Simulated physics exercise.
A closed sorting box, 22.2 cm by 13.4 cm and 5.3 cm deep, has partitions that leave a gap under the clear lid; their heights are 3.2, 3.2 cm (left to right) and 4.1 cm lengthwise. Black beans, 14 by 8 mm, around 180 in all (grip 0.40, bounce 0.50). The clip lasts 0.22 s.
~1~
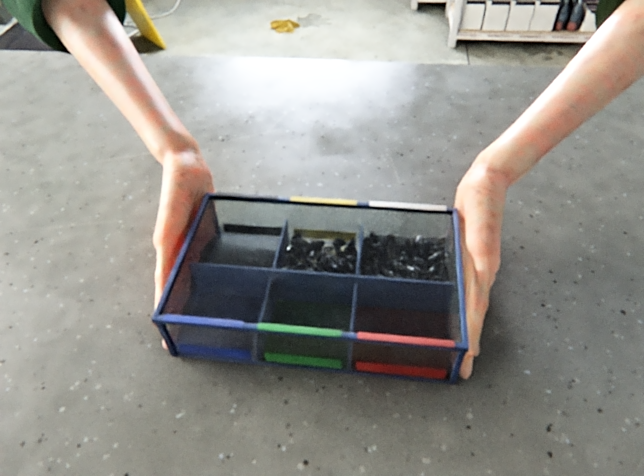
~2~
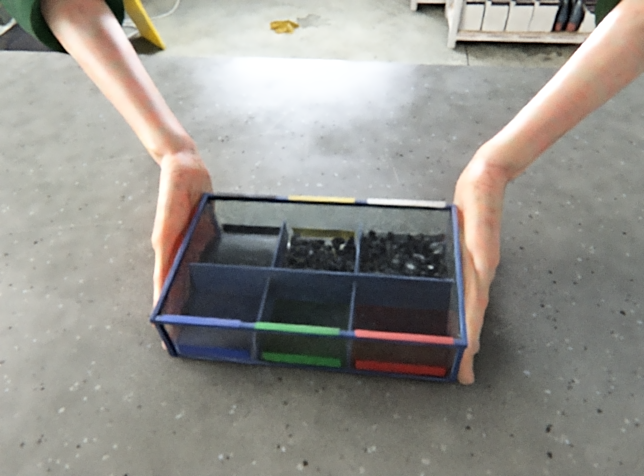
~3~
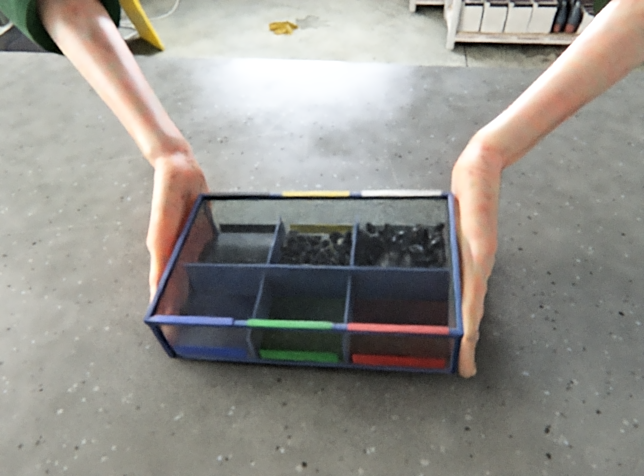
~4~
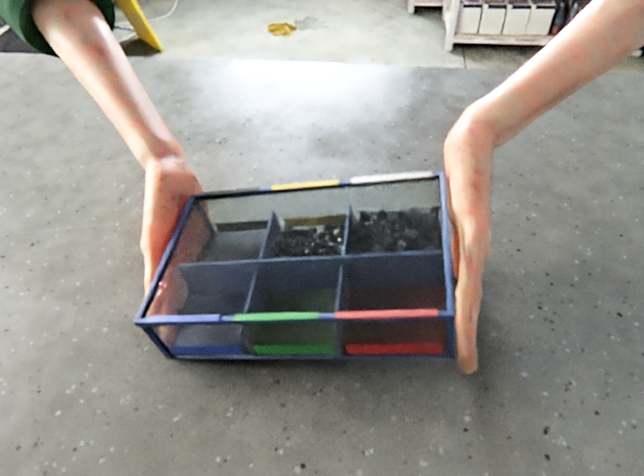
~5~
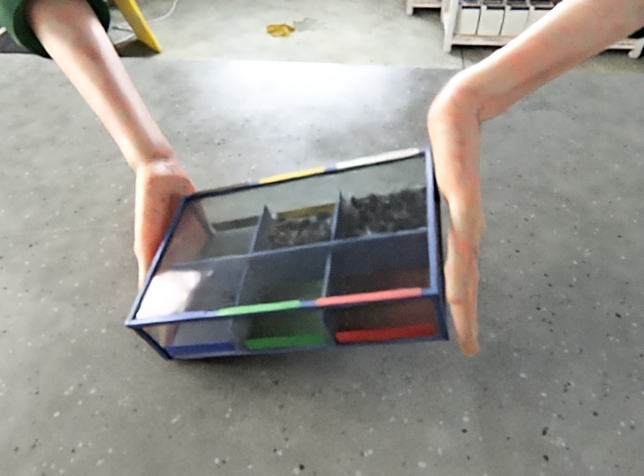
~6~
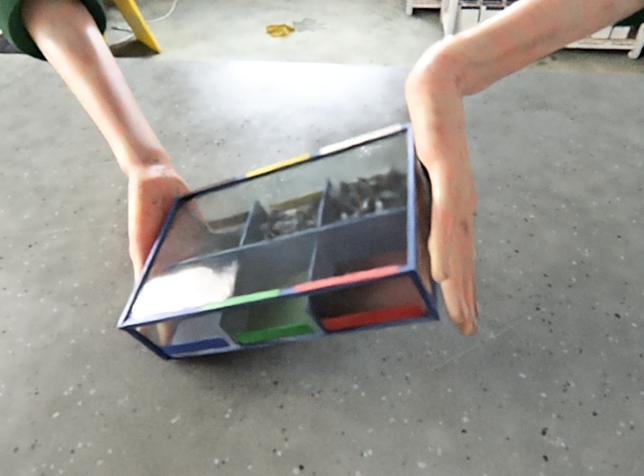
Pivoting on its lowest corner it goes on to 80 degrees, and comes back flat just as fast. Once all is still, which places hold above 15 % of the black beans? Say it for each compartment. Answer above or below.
Red compartment: Below; blue compartment: Below; green compartment: Below; yellow compartment: Above; white compartment: Above; black compartment: Above.
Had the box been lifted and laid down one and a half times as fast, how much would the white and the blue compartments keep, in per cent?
Then: White 40; blue 5.
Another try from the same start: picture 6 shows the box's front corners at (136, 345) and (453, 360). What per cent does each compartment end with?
Red 5; blue 5; green 5; yellow 25; white 60; black 0.
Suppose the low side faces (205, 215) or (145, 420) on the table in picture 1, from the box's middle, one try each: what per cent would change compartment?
About 35 and 35 per cent.
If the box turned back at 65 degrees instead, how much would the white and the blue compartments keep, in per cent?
In that case white 45, blue 0.
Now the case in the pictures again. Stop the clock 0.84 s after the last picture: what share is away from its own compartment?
Some 40 per cent.
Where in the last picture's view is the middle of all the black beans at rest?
Near (293, 270).
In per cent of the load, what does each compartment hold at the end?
Red 0; blue 5; green 0; yellow 35; white 30; black 30.
Then, 0.50 s after the last picture, tilt 78 degrees; yellow 40 %, white 50 %, black 5 %.
Then, 0.84 s after the last picture, tilt 31 degrees; blue 5 %, yellow 35 %, white 30 %, black 25 %.
Then, 1.27 s after the last picture, tilt 0 degrees; blue 5 %, yellow 35 %, white 30 %, black 30 %.
In the end, red 0 %, blue 5 %, green 0 %, yellow 35 %, white 30 %, black 30 %.
